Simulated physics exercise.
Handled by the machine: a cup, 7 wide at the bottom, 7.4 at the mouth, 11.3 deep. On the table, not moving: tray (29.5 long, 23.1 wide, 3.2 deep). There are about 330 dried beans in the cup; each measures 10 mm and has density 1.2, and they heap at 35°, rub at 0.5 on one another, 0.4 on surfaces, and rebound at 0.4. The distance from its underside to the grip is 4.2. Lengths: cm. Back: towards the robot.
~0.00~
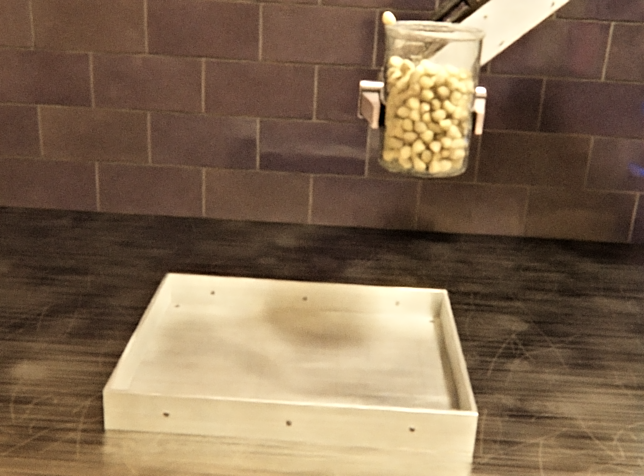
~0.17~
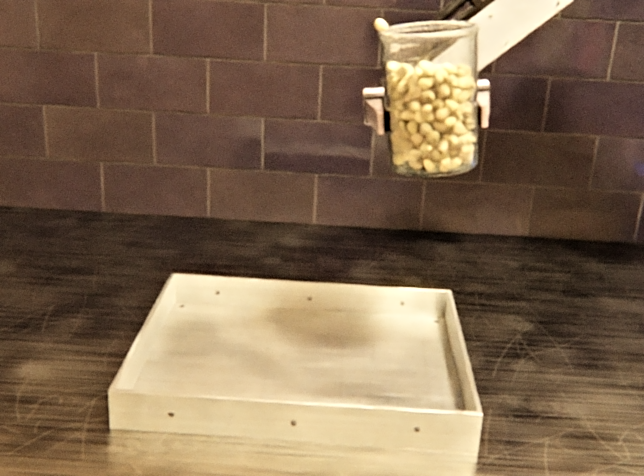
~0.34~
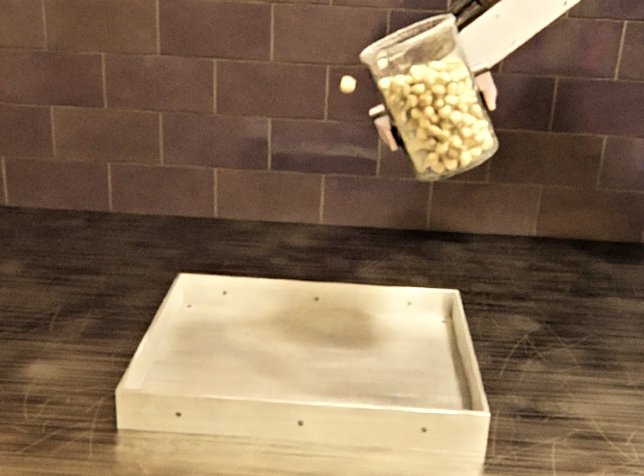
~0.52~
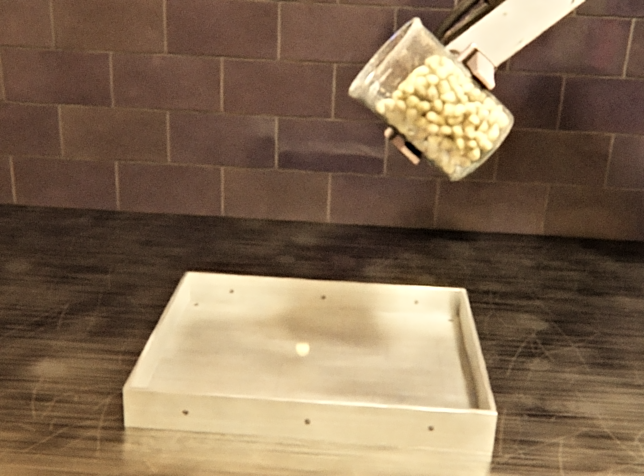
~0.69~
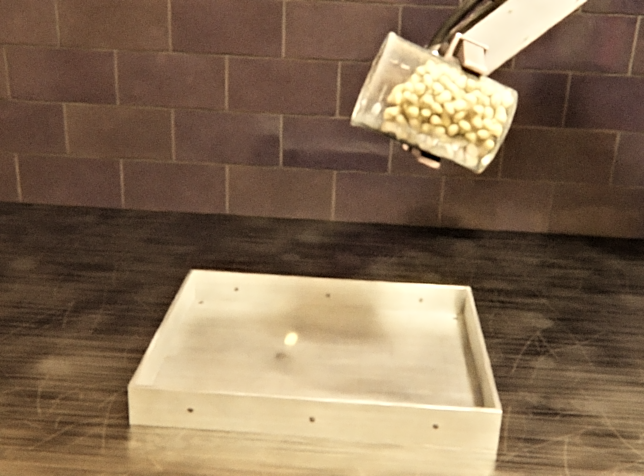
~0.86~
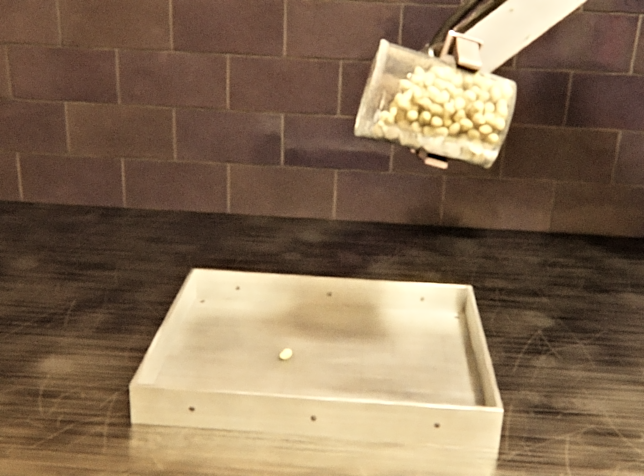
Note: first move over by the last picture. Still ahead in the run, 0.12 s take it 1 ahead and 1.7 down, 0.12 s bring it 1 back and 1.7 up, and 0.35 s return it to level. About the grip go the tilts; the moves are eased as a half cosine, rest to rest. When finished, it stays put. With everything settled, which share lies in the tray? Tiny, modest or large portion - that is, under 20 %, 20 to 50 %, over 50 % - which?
A tiny portion.
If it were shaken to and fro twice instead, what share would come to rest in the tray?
About 0 %.
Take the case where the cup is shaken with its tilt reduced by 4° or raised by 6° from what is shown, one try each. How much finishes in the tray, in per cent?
It would be around 0 and 0 per cent.
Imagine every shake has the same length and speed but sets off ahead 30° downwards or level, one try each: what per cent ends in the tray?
It comes to around 0 per cent on the first try and around 5 per cent on the second.
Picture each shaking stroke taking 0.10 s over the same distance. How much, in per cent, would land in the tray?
About 0 per cent, then.
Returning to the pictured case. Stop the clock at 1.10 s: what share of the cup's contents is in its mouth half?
Around 35 in a hundred.
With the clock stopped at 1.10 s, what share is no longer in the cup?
By then near 0 % is out.
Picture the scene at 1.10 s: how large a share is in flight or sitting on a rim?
Around 0 percent of the load.
After 1.10 s, tilted 77° forward, highest piece 28 above the table; 332 in the cup, 1 in the tray.
After 1.33 s, tilted 20° forward, highest piece 31 above the table; 331 in the cup, 1 in the tray, 1 in flight or on a rim.
After 1.65 s, level, highest piece 31 above the table; 331 in the cup, 2 in the tray.
After 2.70 s, level, highest piece 31 above the table; 331 in the cup, 2 in the tray.
In the end, 331 in the cup, 2 in the tray. That is 1 % in the tray.
